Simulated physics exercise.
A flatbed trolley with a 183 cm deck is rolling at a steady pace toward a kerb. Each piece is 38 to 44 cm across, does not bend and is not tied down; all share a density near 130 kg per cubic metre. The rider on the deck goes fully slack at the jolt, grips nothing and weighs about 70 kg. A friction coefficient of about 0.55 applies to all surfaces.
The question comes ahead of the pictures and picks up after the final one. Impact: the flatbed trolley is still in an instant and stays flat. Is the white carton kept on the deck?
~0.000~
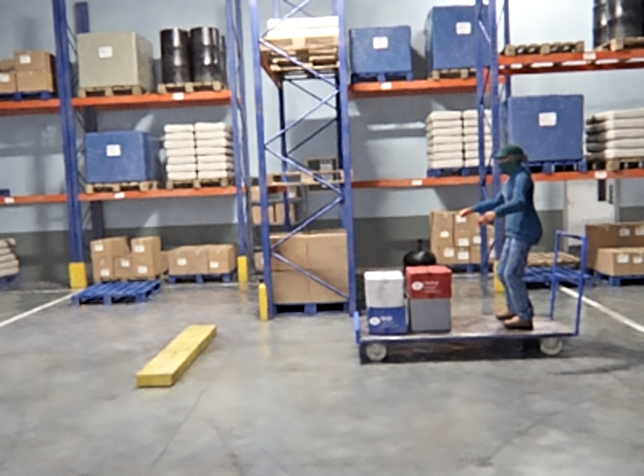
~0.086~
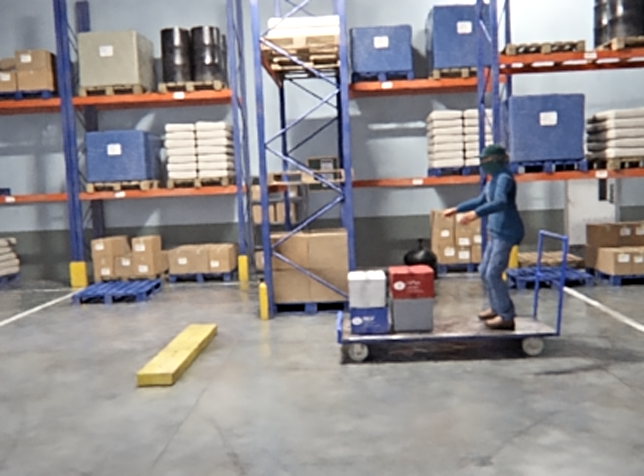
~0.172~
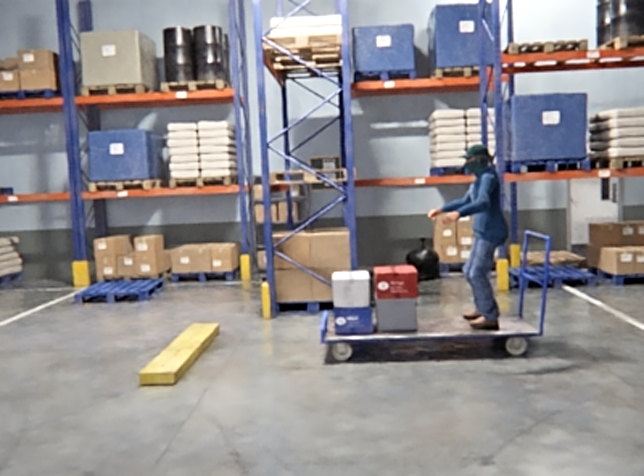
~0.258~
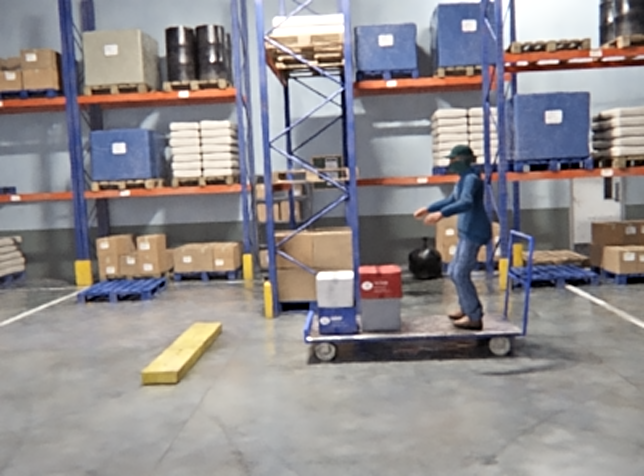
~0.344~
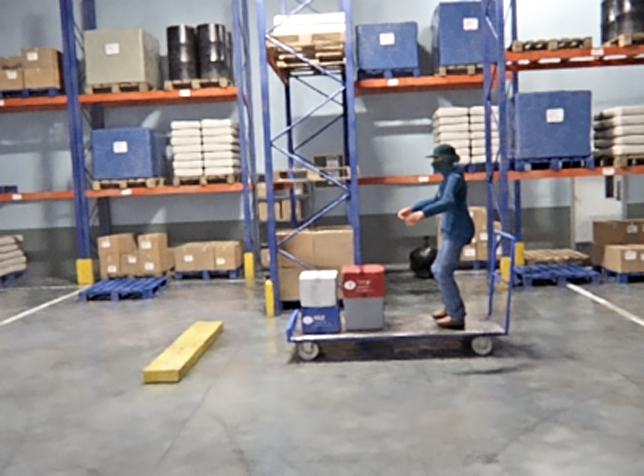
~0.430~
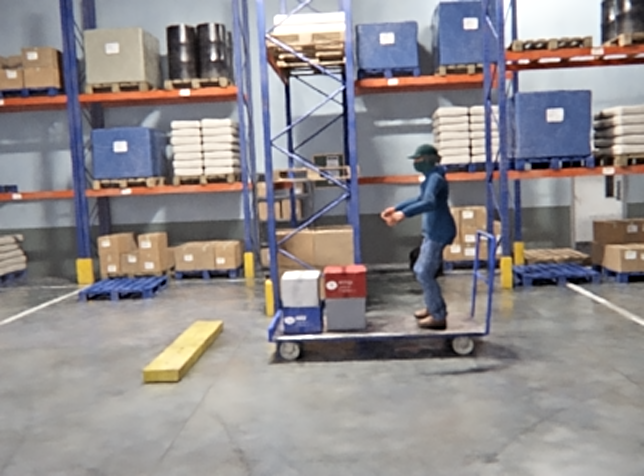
No, I'd expect it to overrun the edge.
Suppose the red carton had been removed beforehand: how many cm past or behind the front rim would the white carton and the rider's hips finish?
Final spots: White 60 cm beyond the front rim, hips 80 cm behind.
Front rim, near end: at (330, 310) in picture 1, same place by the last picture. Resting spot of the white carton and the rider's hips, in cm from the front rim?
White: 10 cm behind; hips: 120 cm behind.
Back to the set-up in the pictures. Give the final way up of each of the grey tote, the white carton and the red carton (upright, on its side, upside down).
At rest: Grey standing; white inverted; red standing.
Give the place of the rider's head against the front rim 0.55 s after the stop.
30 cm behind the rim.
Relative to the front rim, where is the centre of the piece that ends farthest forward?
Result: Centre approx. 60 cm past the front rim.
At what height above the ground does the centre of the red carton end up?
Height: Some 55 centimetres.
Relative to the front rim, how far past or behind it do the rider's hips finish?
Some 90 cm behind it.
Impact comes at 0.83 s.
After 1.38 s the white carton is 37 cm past the rim, tilted 115°, near (155, 332) in the last picture's view.
After 1.83 s the white carton is 64 cm past the rim, tilted 180°, near (128, 341) in the last picture's view.
At rest, 2.2 s, past the rim, white carton; behind it, grey tote, blue carton, red carton and the rider's hips.
